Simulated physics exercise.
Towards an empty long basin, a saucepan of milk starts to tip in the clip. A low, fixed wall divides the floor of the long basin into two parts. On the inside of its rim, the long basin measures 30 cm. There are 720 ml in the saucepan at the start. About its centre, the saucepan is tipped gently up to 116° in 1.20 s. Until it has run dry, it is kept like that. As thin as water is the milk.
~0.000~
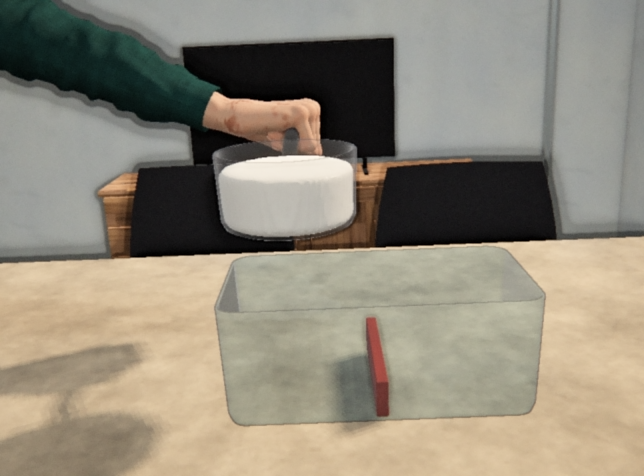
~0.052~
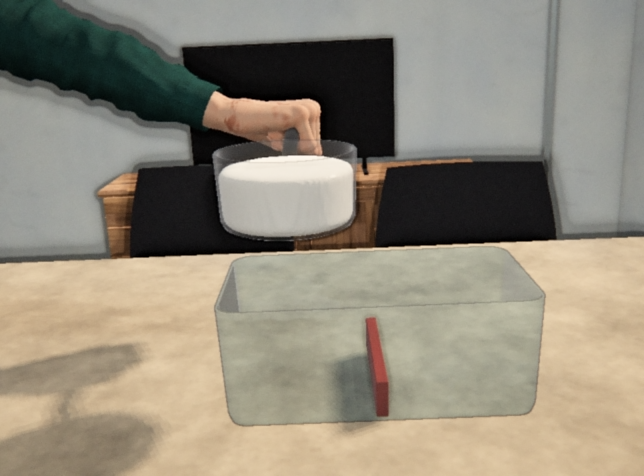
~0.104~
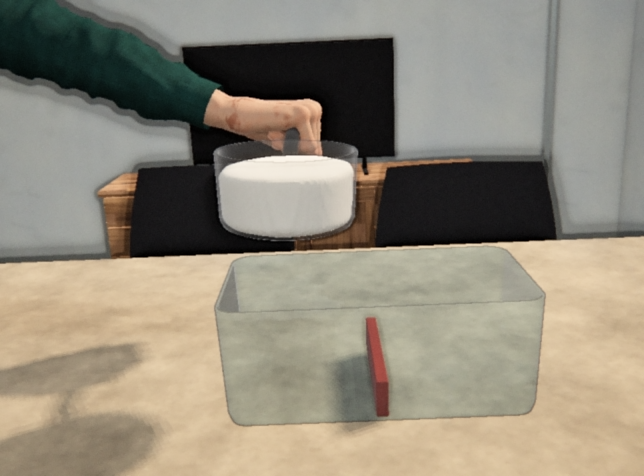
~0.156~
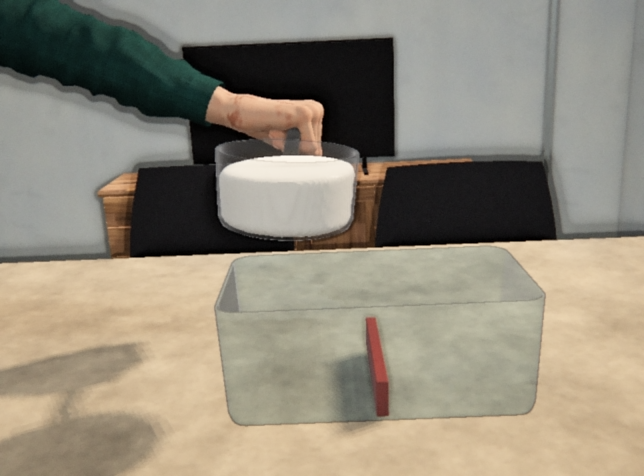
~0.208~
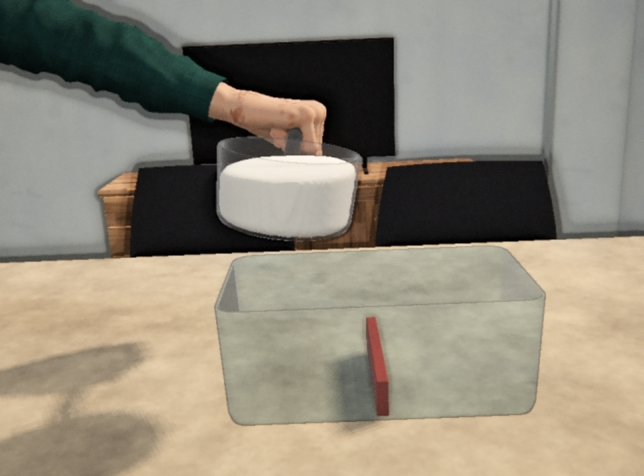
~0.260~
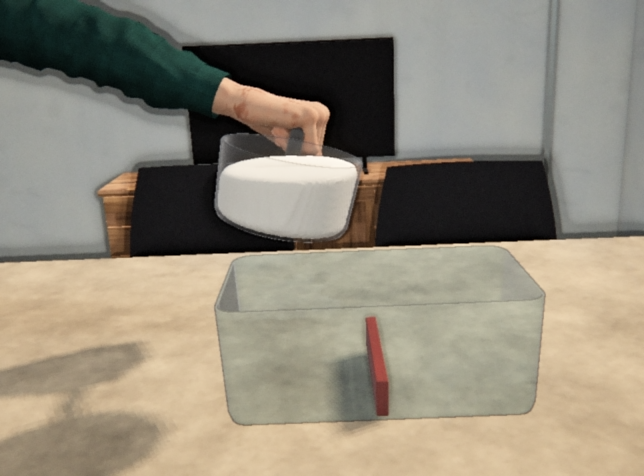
In a room with a tan tabletop, a green-sleeved hand held a clear saucepan of milk above an empty long basin with a red strip, then slowly tilted it slightly to the right.
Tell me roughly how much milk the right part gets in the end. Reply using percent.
It gets about 77 per cent.
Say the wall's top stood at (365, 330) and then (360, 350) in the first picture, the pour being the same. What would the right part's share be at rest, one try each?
One try each: Around 85 percent and then around 85 percent.
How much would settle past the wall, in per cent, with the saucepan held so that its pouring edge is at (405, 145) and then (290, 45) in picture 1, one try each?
I'd say 95 percent on the first go, 60 percent on the next.
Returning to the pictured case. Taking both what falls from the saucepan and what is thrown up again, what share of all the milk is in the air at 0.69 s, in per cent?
26 per cent.
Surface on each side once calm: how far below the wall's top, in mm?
Measured: Left around 32 mm, right around 14 mm.
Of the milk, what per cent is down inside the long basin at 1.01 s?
Value: Approx. 90 %.
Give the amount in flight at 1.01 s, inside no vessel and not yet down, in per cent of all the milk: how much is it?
4 in a hundred, give or take.
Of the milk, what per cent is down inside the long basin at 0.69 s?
About 22%.
After 0.69 s the tilt is 72° and 52 per cent is still to pour, 0 is left of the wall and 21 right of it.
After 1.01 s the tilt is 109° and 6 per cent is still to pour, 14 is left of the wall and 76 right of it.
After 1.34 s the tilt is 116° and 0 per cent is still to pour, 22 is left of the wall and 77 right of it.
After 1.70 s the tilt is 116° and 0 per cent is still to pour, 22 is left of the wall and 77 right of it.
In the end 22 per cent lies left of the wall, 77 right of it and 0 outside.
